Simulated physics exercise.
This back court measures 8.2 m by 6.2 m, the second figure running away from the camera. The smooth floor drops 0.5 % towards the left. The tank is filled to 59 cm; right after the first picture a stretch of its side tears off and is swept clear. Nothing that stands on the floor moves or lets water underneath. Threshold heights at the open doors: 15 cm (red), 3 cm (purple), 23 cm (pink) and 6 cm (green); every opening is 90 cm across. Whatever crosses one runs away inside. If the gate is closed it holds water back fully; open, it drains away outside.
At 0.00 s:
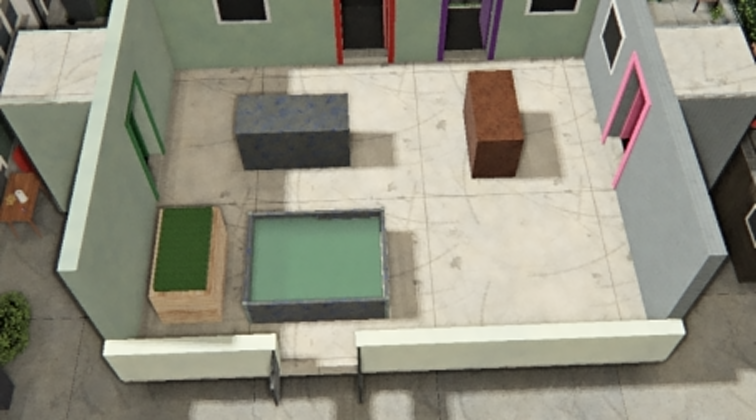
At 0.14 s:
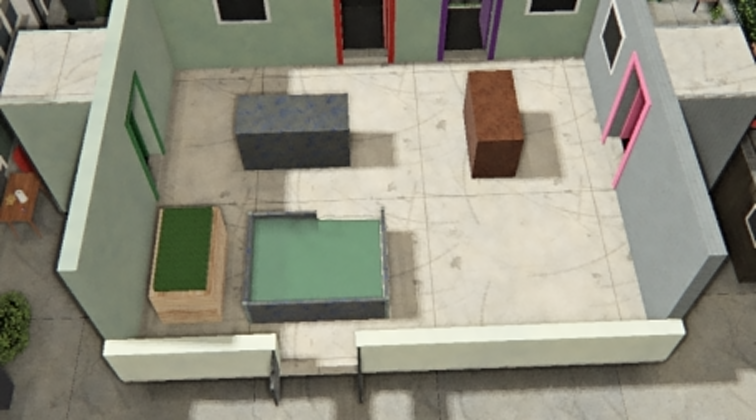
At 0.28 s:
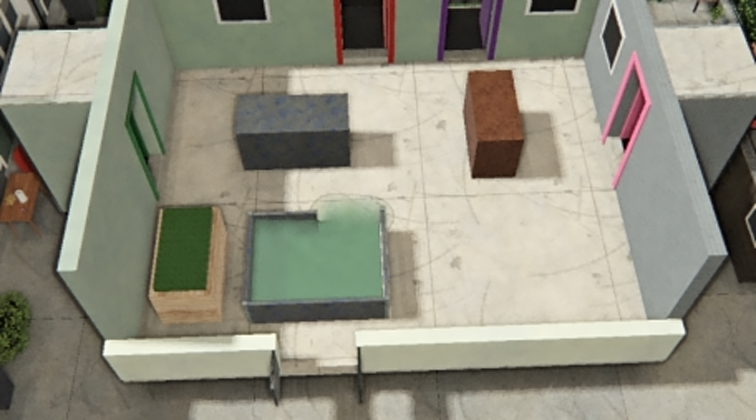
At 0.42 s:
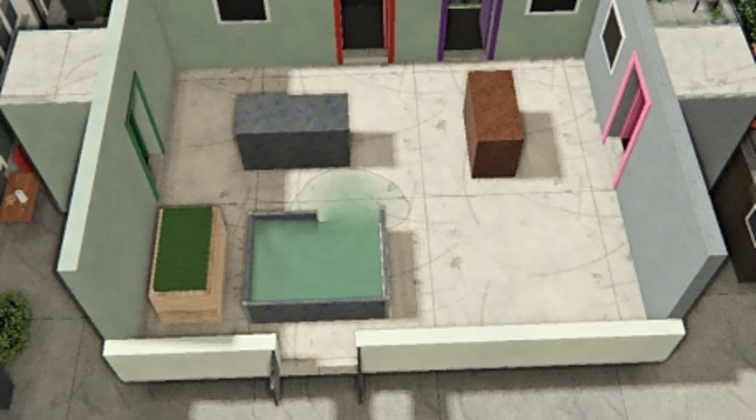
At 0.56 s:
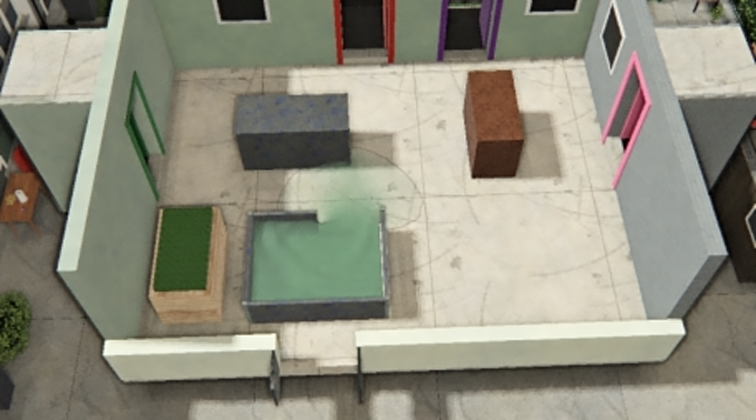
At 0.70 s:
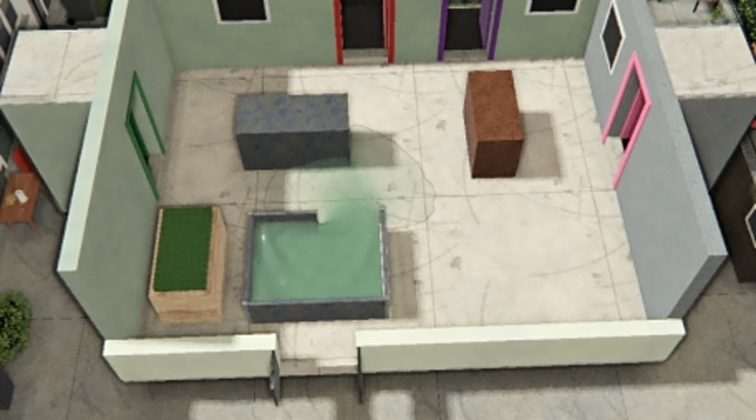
A walled courtyard held a grey tank full of green water, which was still until part of its back side broke away, and water poured through the gap, spreading across the pale floor behind it.
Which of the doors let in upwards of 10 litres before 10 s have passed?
Within that time: At the red door it stays under the limit; at the purple door it goes over the limit; at the pink door it keeps below the limit; at the green door it goes over the limit.
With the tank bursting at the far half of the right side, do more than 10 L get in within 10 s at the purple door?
Against that limit: Purple over.
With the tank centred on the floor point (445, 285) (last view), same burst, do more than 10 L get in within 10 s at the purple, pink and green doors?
Against that limit: Purple past it, pink not over, green under.
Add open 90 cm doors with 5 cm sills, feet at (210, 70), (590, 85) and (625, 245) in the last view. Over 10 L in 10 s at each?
In that order: Over, above, below.
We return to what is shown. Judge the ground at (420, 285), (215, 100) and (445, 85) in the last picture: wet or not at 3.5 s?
In turn: Still dry, dry, flooded.
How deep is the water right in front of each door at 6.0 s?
Depths in cm: Red 8, purple 8, pink 2, green 8.
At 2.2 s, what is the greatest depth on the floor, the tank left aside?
Roughly 29 cm.
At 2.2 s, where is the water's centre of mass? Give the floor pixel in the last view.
At about (340, 211).
After 1.4 s water covers 20 % of the floor and is deepest (34 cm) near (339, 168); red door 2 cm at the sill, 0 L in, purple door not reached, pink door not reached, green door not reached.
After 2.2 s water covers 30 % of the floor and is deepest (29 cm) near (339, 176); red door 15 cm at the sill, 0 L in, purple door 9 cm at the sill, 2 L in, pink door not reached, green door 9 cm at the sill, 0 L in.
After 3.5 s water covers 40 % of the floor and is deepest (20 cm) near (339, 176); red door 11 cm at the sill, 2 L in, purple door 12 cm at the sill, 99 L in, pink door not reached, green door 10 cm at the sill, 24 L in.
After 6.0 s water covers 65 % of the floor and is deepest (13 cm) near (329, 176); red door 8 cm at the sill, 3 L in, purple door 8 cm at the sill, 192 L in, pink door 2 cm at the sill, 0 L in, green door 8 cm at the sill, 46 L in.
After 10.0 s water covers 90 % of the floor and is deepest (8 cm) near (156, 215); red door 4 cm at the sill, 3 L in, purple door 5 cm at the sill, 230 L in, pink door 2 cm at the sill, 0 L in, green door 5 cm at the sill, 56 L in.
